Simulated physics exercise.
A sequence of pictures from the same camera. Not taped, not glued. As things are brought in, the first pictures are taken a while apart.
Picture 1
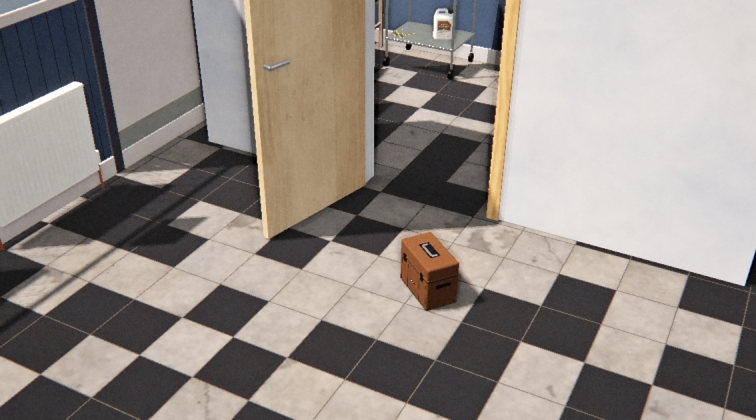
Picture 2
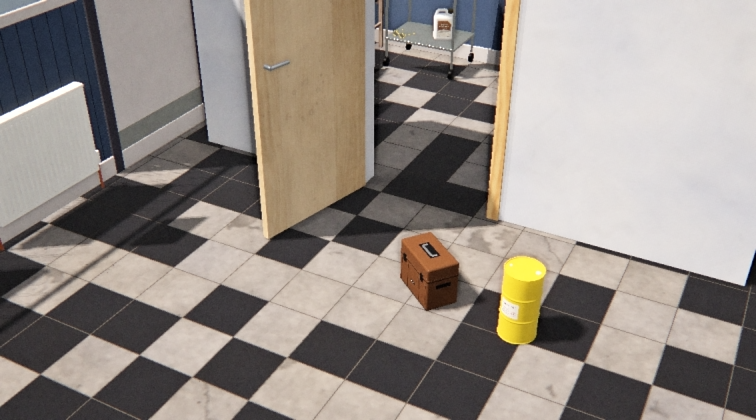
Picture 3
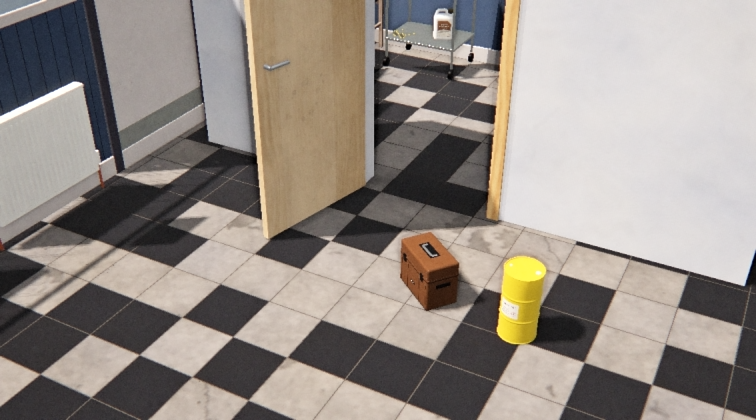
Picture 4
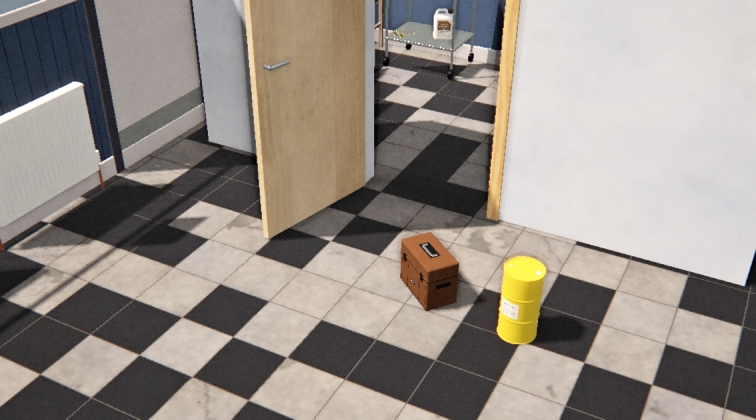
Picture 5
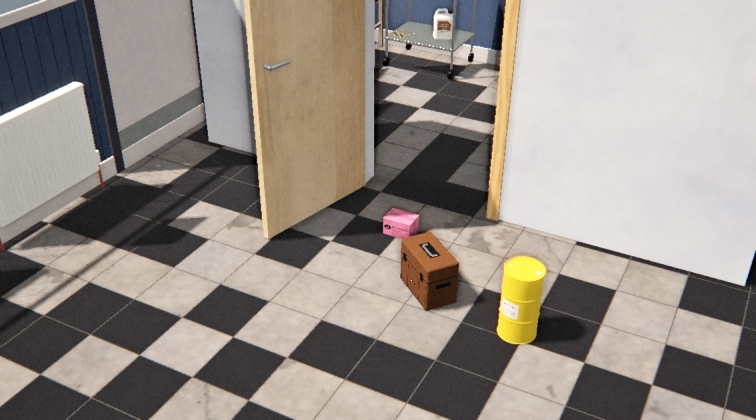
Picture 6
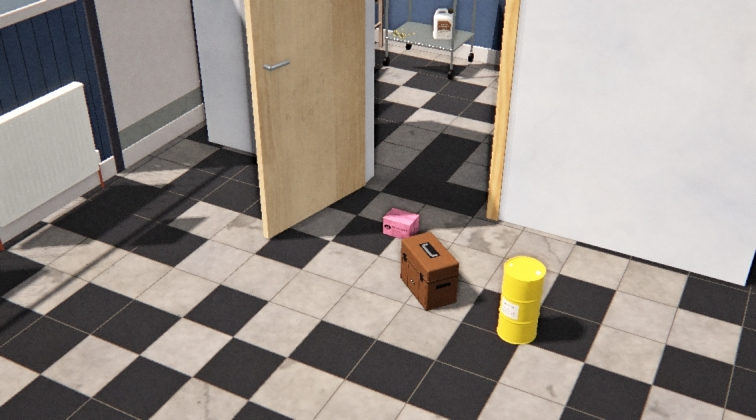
In this clip, a brown toolbox sits on a checkered floor near a wide-open, still door; a yellow canister appears to its right, then a pink box appears behind it, while nothing already in view visibly moves.
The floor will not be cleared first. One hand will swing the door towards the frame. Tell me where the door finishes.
Watch it - the door comes to rest in its frame.
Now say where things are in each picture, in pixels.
The first frame shows door wide open and still.
The second frame shows door wide open and still; yellow canister (521, 301); brown toolbox (429, 270).
The third frame shows door wide open and still; yellow canister (521, 301); brown toolbox (429, 270).
The fourth frame shows door wide open and still; yellow canister (521, 301); brown toolbox (429, 270).
The fifth frame shows door wide open and still; yellow canister (521, 301); brown toolbox (429, 270).
The sixth frame shows door wide open and still; pink box (401, 224); yellow canister (521, 301).
Then, 1.30 s after the last picture, open by 41°; pink box slid about its own width near (419, 223).
Then, 1.70 s after the last picture, open by 14°; pink box slid well along near (457, 211).
At rest, open by 0°; moved from the start, pink box; the other 2 in place. Seen from the same camera at the end, pink box near (476, 191).
